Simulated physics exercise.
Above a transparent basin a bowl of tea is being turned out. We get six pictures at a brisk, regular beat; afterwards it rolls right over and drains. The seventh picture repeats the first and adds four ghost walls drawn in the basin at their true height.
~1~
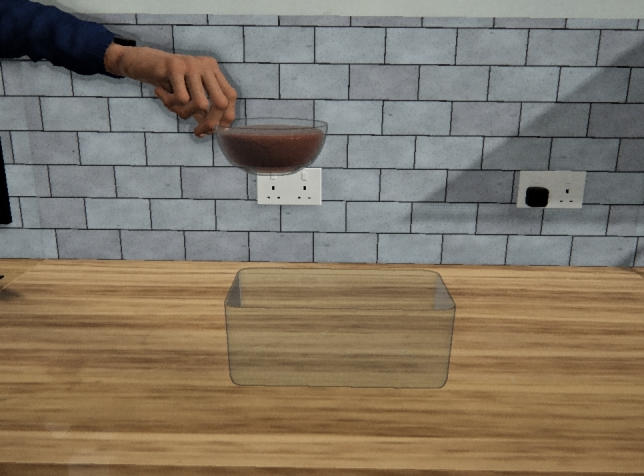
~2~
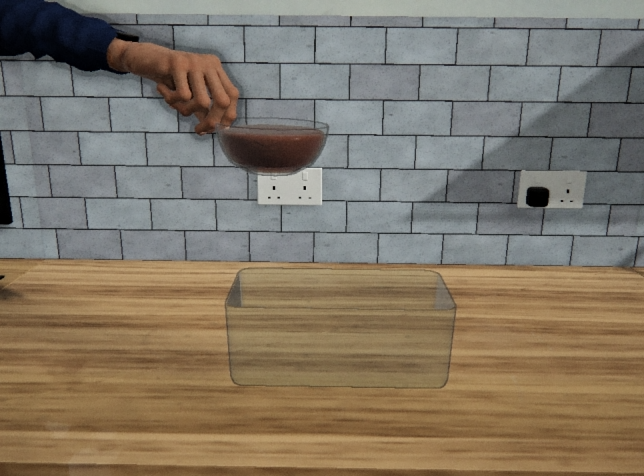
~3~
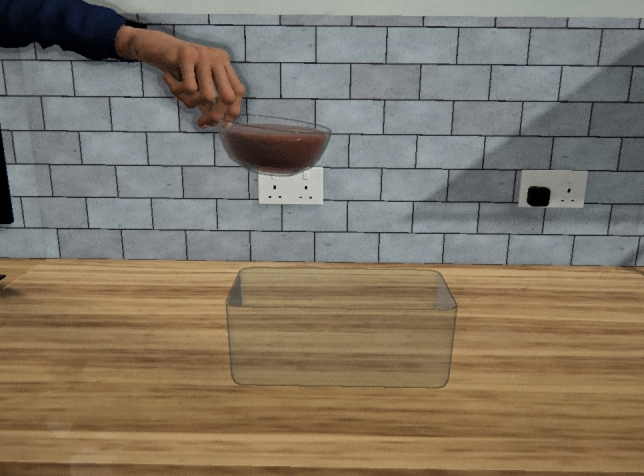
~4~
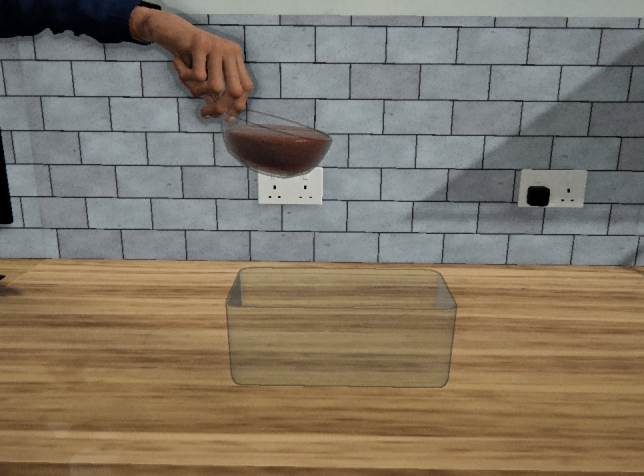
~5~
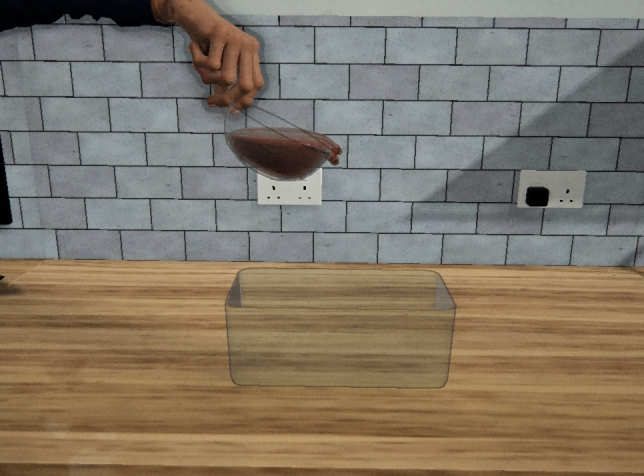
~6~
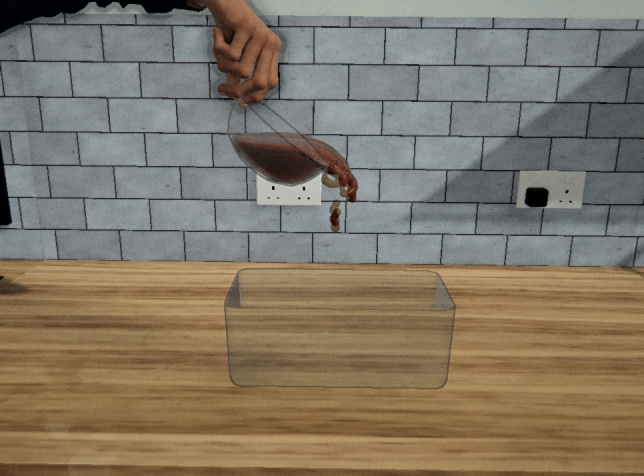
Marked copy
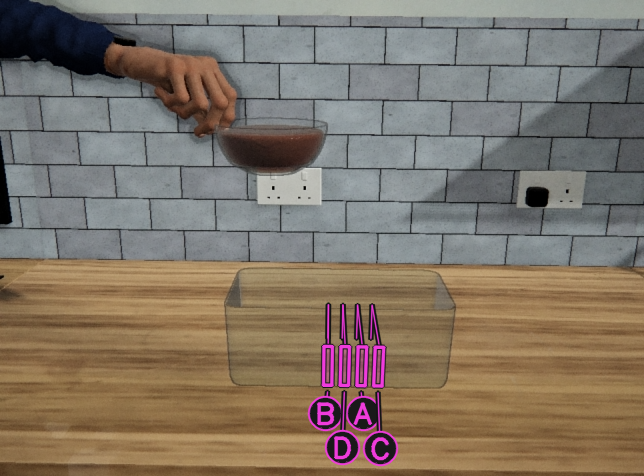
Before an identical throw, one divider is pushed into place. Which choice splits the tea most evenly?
Use position C.
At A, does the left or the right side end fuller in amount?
The right one.
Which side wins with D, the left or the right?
The right one.
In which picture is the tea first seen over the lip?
Picture 4.
In magenta, A at (361, 392); B at (327, 391); C at (378, 392); D at (344, 391).
If A is chosen, about 28 % ends left of the wall and 71 % right of it.
If B is chosen, about 8 % ends left of the wall and 91 % right of it.
If C is chosen, about 49 % ends left of the wall and 50 % right of it.
If D is chosen, about 16 % ends left of the wall and 83 % right of it.
